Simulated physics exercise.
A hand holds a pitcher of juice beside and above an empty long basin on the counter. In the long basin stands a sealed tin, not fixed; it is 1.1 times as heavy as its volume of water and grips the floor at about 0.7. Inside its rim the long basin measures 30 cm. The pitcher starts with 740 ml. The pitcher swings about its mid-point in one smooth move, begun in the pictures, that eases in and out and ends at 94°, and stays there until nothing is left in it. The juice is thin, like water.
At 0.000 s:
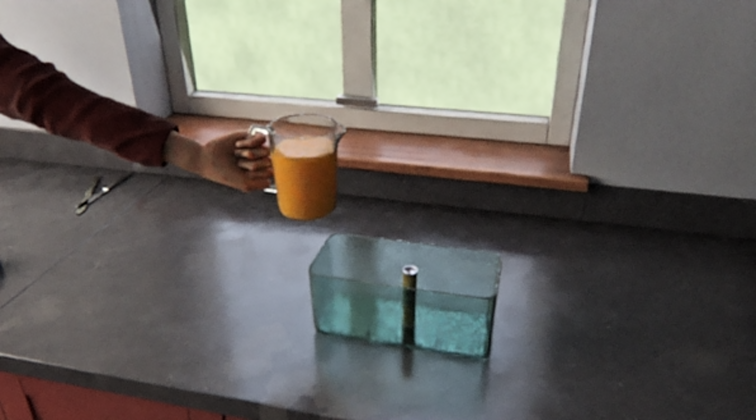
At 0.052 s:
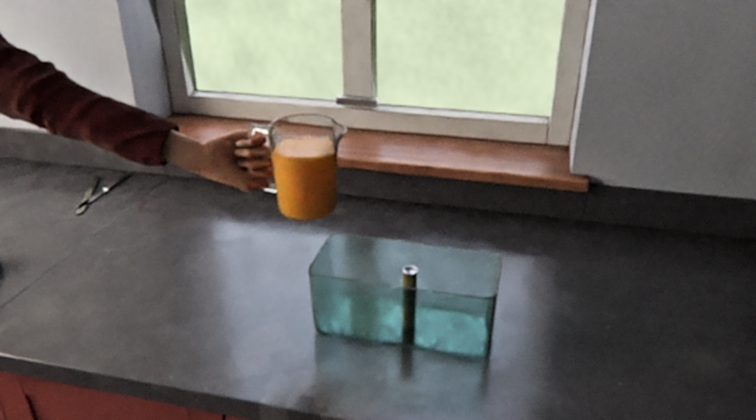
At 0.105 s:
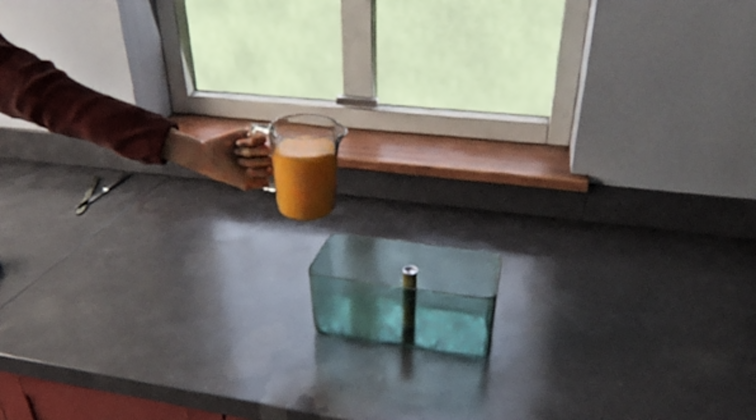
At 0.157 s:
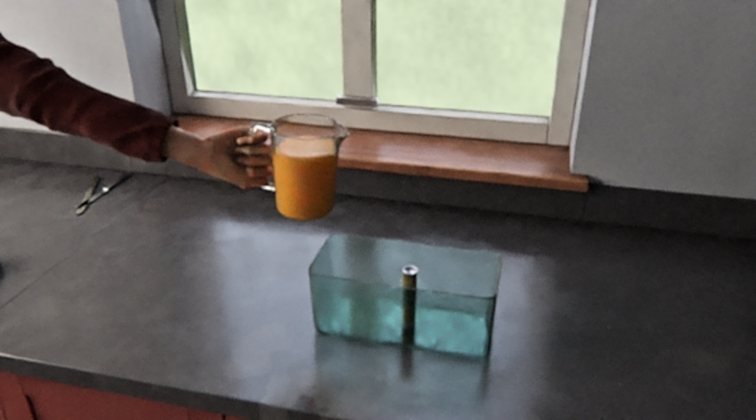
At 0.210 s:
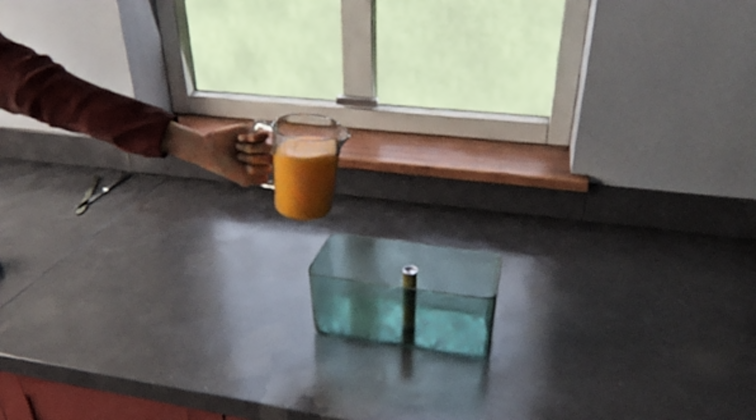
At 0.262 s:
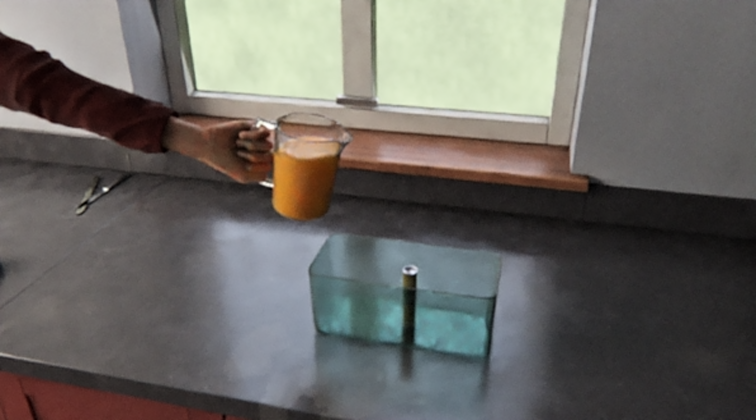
The clip opens on a hand at the left holding a clear glass pitcher of orange juice above a dark counter, near a long, greenish see-through basin with a small upright tin, below a window. At first the pitcher stays level, then the hand slowly tilts it slightly to the right.
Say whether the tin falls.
It falls.
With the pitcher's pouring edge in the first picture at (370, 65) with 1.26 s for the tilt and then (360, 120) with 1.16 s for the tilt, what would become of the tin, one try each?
First it remains upright; then it topples.
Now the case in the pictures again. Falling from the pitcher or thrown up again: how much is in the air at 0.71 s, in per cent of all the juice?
Some 5 per cent.
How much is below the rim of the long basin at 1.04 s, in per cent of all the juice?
Near 26 in a hundred.
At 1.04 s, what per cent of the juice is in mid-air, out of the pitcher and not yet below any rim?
Near 20 in a hundred.
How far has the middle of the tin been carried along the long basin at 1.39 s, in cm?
About 8 cm.
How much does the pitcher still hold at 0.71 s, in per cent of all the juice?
Near 94 in a hundred.
After 0.71 s the tilt is 56° and 95 per cent is still to pour; the tin stands where it began.
After 1.04 s the tilt is 87° and 55 per cent is still to pour; the tin leans 48°.
After 1.39 s the tilt is 94° and 14 per cent is still to pour; the tin lies on its side.
After 1.76 s the tilt is 94° and 3 per cent is still to pour; the tin lies on its side.
In the end the tin lies on its side.
